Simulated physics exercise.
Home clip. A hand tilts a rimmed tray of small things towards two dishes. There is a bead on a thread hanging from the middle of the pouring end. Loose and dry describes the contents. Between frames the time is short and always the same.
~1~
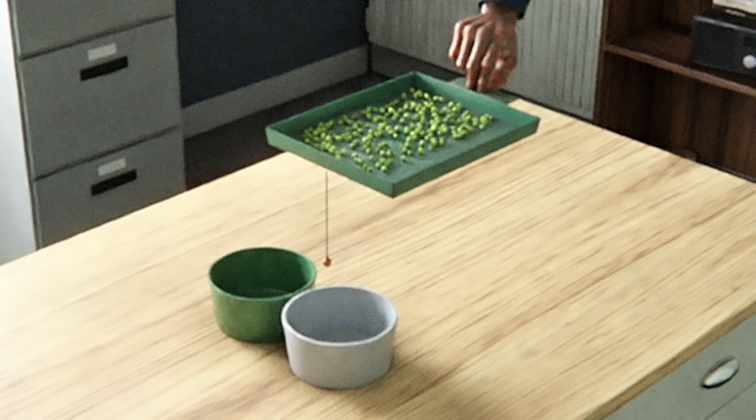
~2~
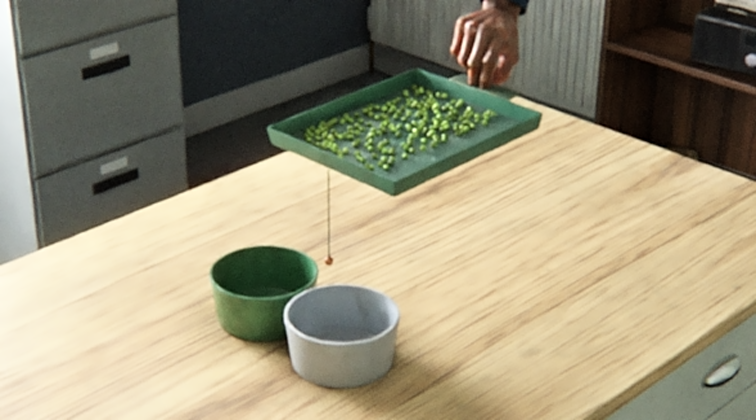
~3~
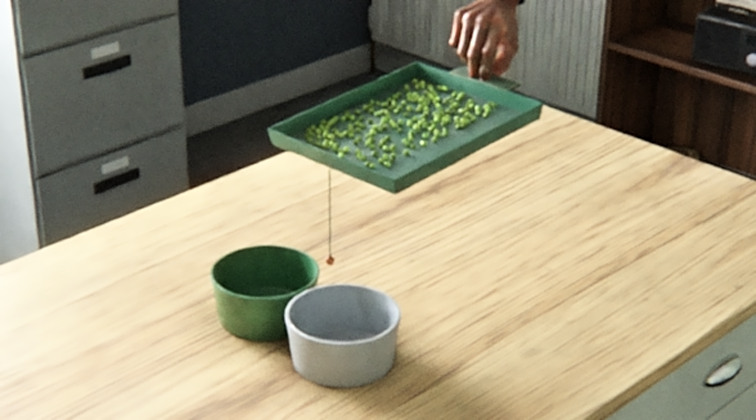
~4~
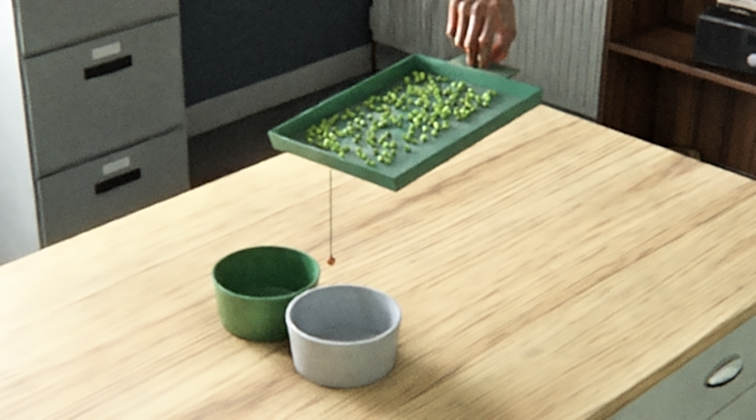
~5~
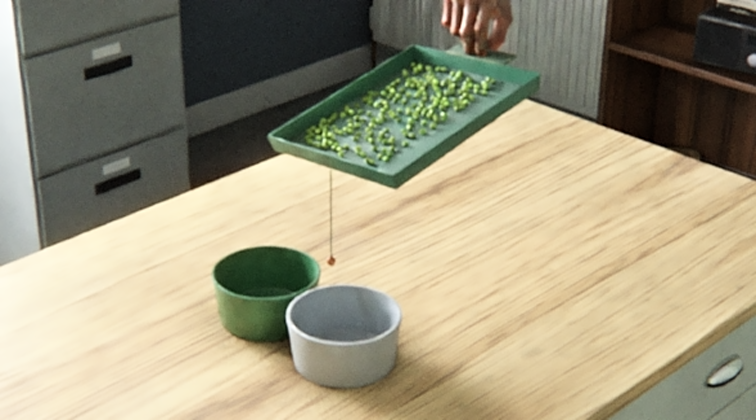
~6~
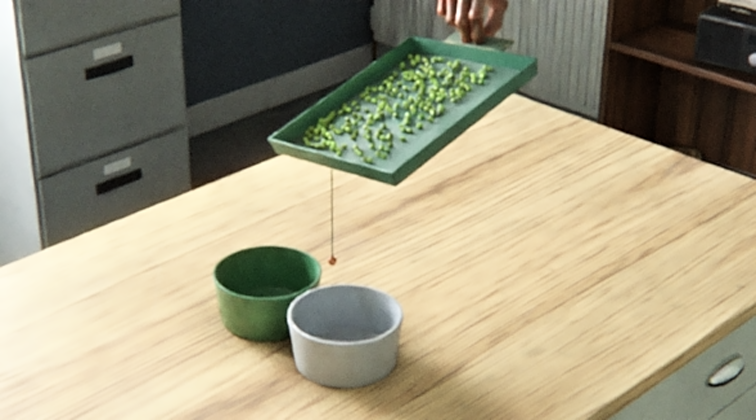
A hand holds a green rimmed tray of small green peas above a wooden table, with a bead hanging on a thread from its near end over a green dish and a grey one. The hand gradually raises the far end, tilting the tray more steeply towards the dishes, while the peas stay scattered across it.
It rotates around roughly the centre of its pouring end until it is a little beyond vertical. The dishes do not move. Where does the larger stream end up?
It ends up in the left-hand dish.
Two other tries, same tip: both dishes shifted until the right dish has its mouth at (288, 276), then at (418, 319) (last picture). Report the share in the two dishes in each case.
Try 1: Some 30 %; try 2: Some 0 %.
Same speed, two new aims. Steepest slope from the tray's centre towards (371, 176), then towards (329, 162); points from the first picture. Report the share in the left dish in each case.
First case: 0 %; second case: 80 %.
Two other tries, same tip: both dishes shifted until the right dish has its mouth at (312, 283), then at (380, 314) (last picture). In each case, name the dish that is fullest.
The dish to the left, then the dish to the left.
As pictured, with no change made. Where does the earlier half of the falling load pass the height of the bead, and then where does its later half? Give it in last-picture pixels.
Near (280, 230) to start, and near (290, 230) afterwards.
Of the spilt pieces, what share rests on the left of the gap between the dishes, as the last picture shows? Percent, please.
My estimate is some 70 per cent.
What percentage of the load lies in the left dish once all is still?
Close to 50 in every hundred pieces.
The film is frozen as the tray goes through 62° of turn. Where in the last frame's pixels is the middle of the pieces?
Its middle sits at about pixel (306, 144).
Soon, tray tipped steeply; nearly all on the tray; a stray few in the left dish; a stray few in the air.
A while on, tray tipped past a quarter turn; about two thirds on the tray; a small part in the left dish; a stray few outside both; about a quarter in the air.
Towards the end, tray tipped past a quarter turn; about half in the left dish; about half outside both.
Finally, tray tipped past a quarter turn; none in the right dish; about half in the left dish; about half outside both.
